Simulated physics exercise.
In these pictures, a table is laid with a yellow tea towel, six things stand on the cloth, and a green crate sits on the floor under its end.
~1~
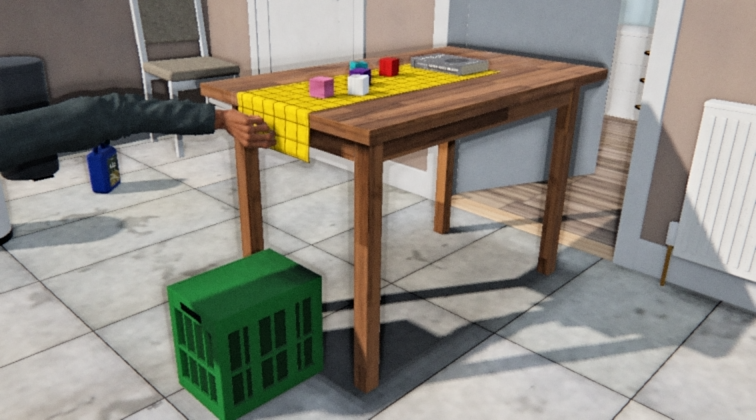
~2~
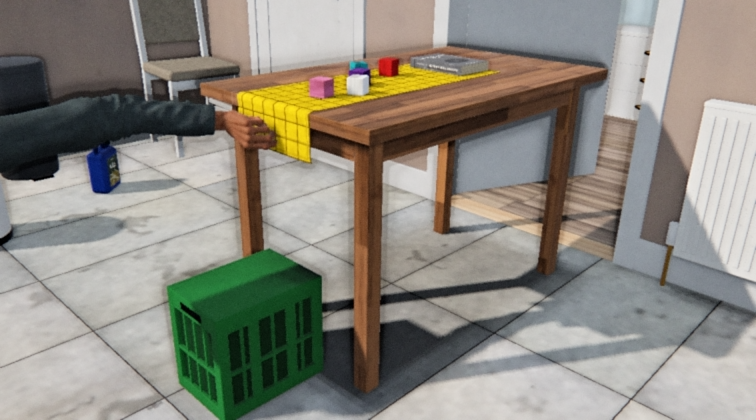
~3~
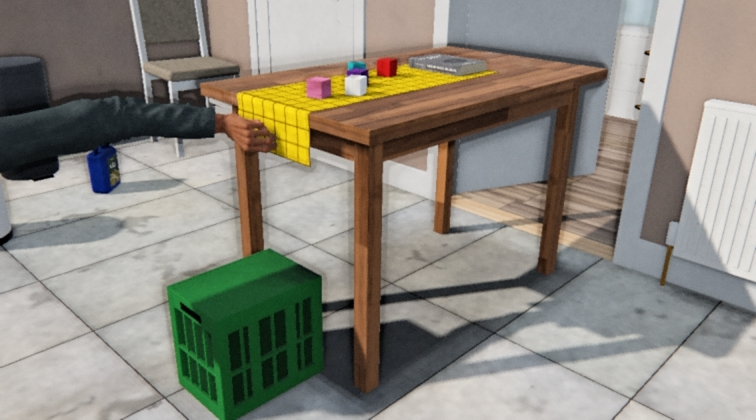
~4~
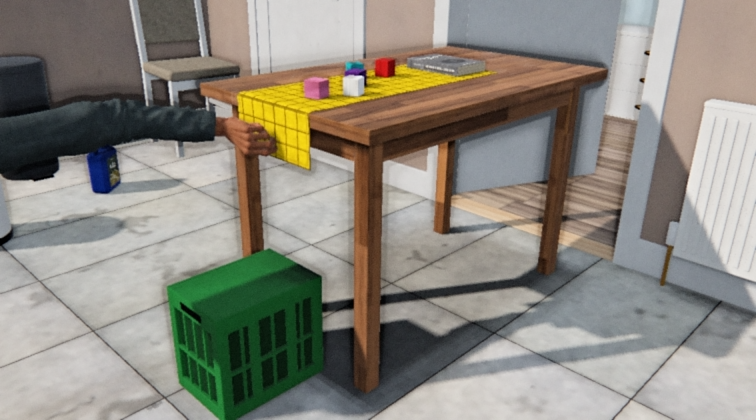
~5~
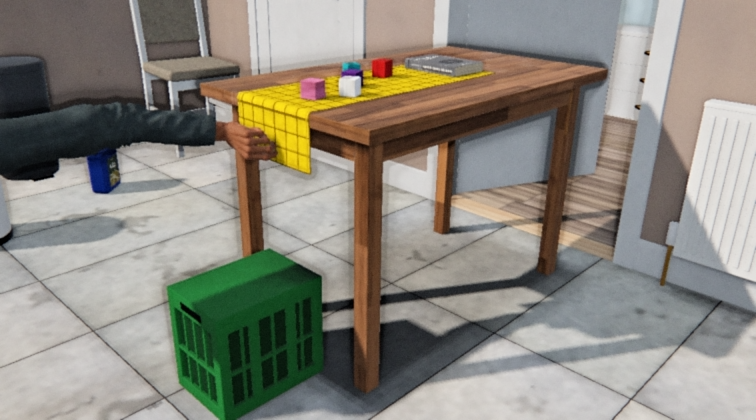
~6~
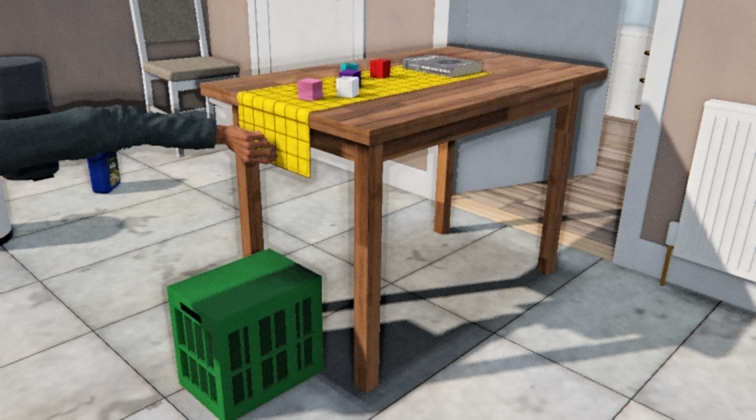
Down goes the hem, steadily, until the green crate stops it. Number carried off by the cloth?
Three.
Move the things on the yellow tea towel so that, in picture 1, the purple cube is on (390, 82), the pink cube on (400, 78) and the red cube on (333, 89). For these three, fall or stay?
Final state: The purple cube is still in place, the pink cube is still in place, the red cube is no longer up.
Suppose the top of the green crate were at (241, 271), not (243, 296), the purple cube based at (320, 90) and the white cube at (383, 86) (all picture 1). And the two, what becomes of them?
Purple cube: Lost; white cube: Safe.
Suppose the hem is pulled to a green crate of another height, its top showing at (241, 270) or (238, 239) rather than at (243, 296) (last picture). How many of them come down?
Numbers: 2; 1.
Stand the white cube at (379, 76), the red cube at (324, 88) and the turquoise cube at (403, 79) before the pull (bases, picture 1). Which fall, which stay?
Outcome: White cube is still in place, red cube is gone, turquoise cube is still in place.
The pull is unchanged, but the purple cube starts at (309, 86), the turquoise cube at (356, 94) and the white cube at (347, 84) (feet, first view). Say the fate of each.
The purple cube drops off; the turquoise cube comes down; the white cube tumbles off.
Early on, hem near (275, 213); pink cube gone.
Midway, hem near (276, 256); pink cube and white cube gone.
Finally, hem on the crate; pink cube, white cube and purple cube gone. The answer is three.
